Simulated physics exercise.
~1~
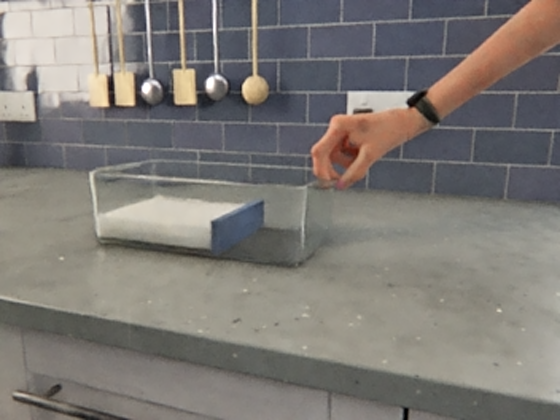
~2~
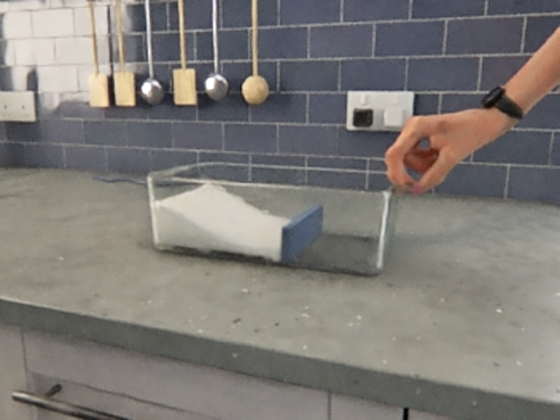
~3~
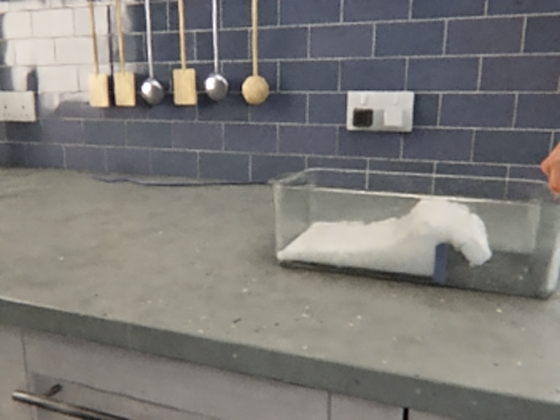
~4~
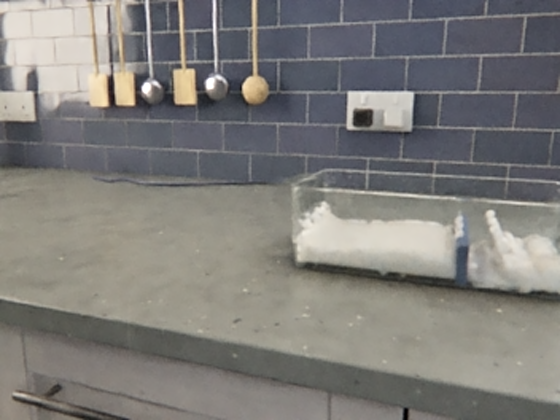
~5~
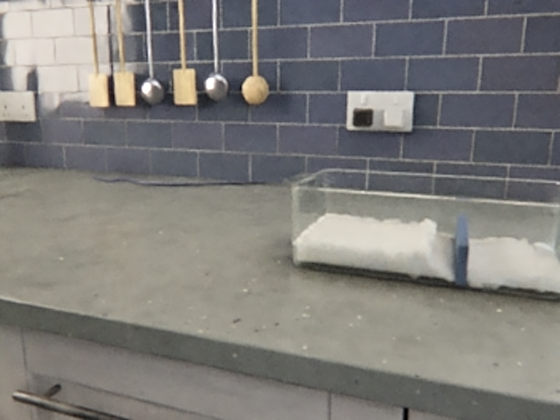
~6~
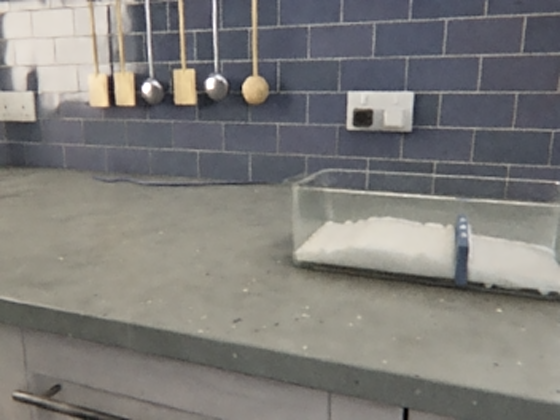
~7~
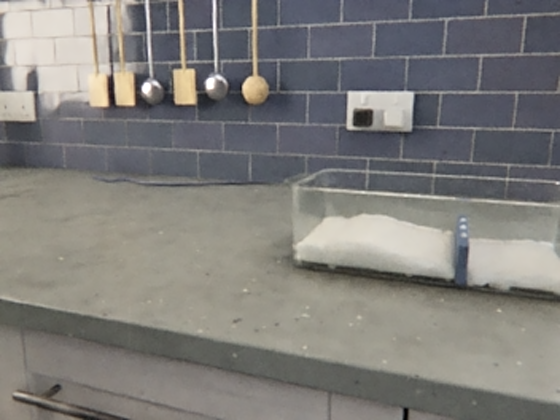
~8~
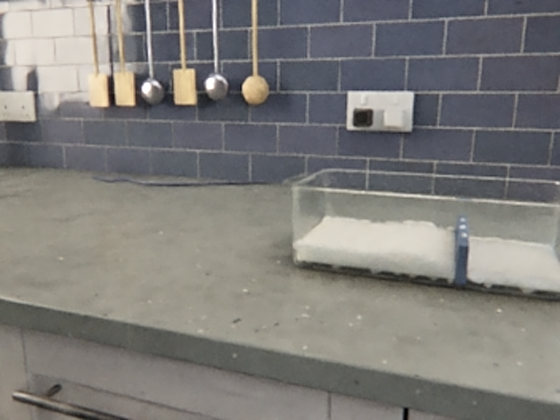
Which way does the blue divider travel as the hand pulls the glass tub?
The blue divider travels to the right, staying upright as it moves along with the tub.
